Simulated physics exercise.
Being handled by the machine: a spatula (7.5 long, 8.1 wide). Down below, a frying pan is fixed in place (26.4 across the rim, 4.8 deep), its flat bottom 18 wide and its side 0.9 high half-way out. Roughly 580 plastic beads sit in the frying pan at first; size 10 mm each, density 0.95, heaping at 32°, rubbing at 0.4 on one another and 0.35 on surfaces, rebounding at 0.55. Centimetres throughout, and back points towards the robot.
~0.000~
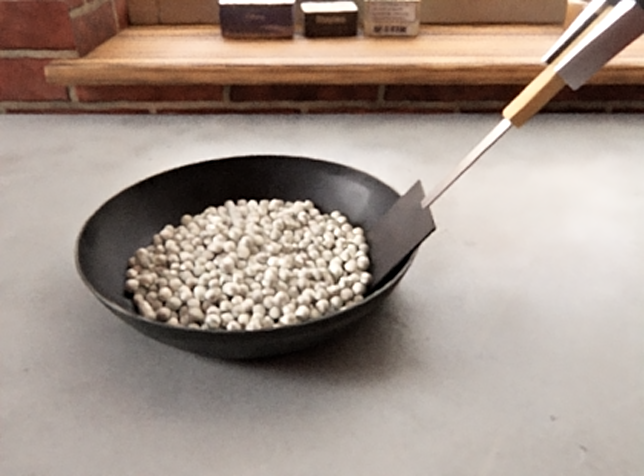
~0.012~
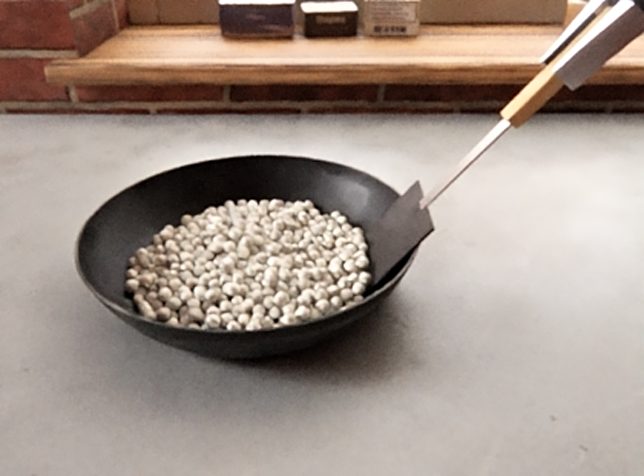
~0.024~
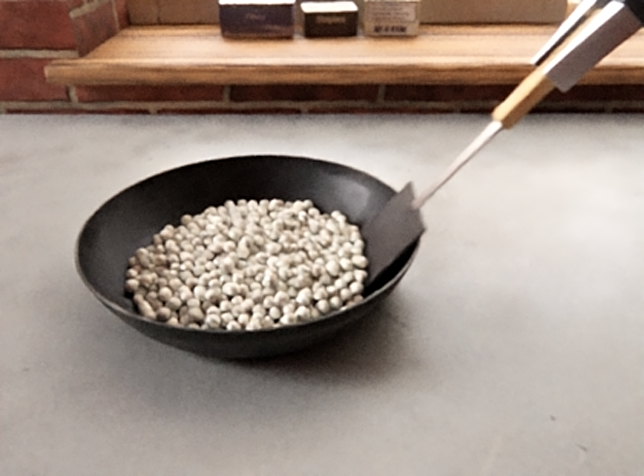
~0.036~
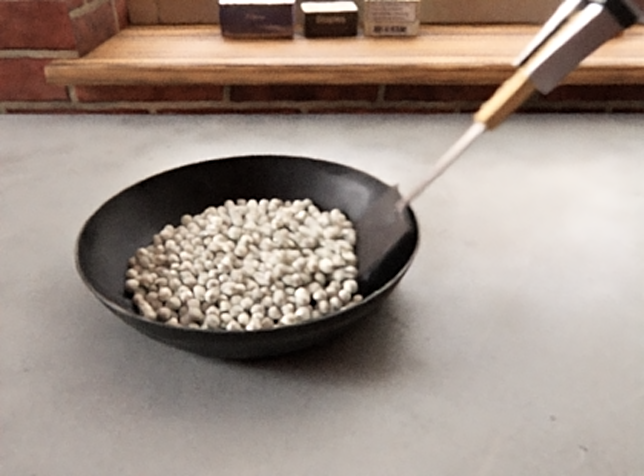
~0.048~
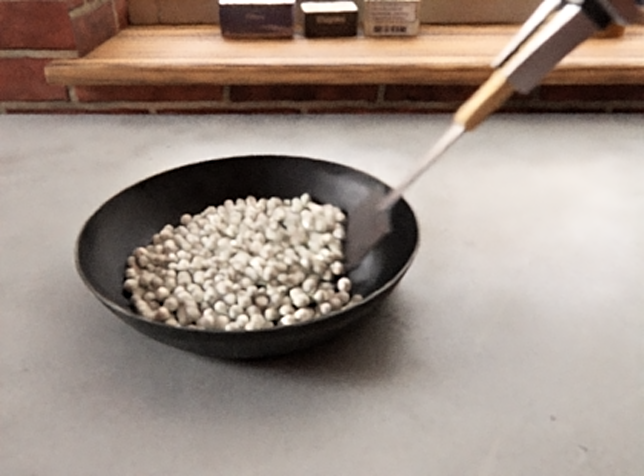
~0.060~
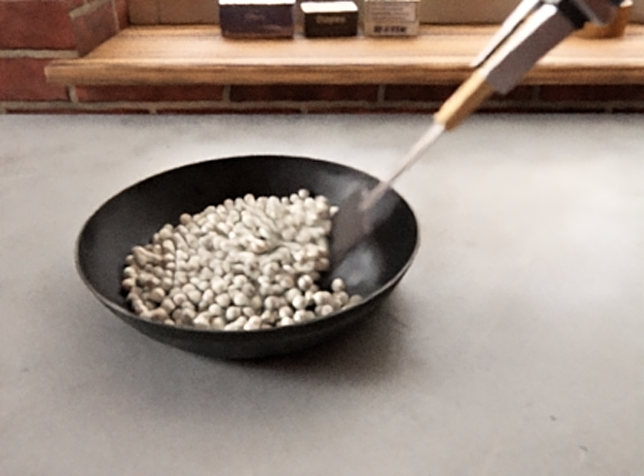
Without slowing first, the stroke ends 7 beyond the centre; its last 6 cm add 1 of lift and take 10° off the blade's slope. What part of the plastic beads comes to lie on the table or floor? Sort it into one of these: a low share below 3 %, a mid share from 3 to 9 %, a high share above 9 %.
A mid share, from 3 to 9 %.
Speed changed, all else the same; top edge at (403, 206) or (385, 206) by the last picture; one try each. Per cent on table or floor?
First try about 0 %, second try about 0 %.
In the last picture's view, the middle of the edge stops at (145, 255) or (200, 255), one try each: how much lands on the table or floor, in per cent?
15 % and 0 %.
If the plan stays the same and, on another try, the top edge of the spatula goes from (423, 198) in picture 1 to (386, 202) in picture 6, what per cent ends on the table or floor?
Roughly 0 %.
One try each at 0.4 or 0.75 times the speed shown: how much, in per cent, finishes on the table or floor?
About 0 and 0 per cent.
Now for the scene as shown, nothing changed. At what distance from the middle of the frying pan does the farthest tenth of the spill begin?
Around 35 centimetres.
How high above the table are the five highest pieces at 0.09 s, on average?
Roughly 6 centimetres.
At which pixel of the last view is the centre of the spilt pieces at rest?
Roughly at (31, 281) in the final view.
After 0.09 s, sloping 51°, highest piece 8 above the table; 584 in the frying pan.
After 0.12 s, sloping 48°, highest piece 10 above the table; 583 in the frying pan, 1 on the blade or in flight.
After 0.33 s, sloping 41°, highest piece 6 above the table; 558 in the frying pan, 17 on the table or floor, 9 on the blade or in flight.
After 1.38 s, sloping 41°, highest piece 5 above the table; 556 in the frying pan, 28 on the table or floor.
At rest, 556 in the frying pan, 28 on the table or floor. That is 5 % on the table or floor.
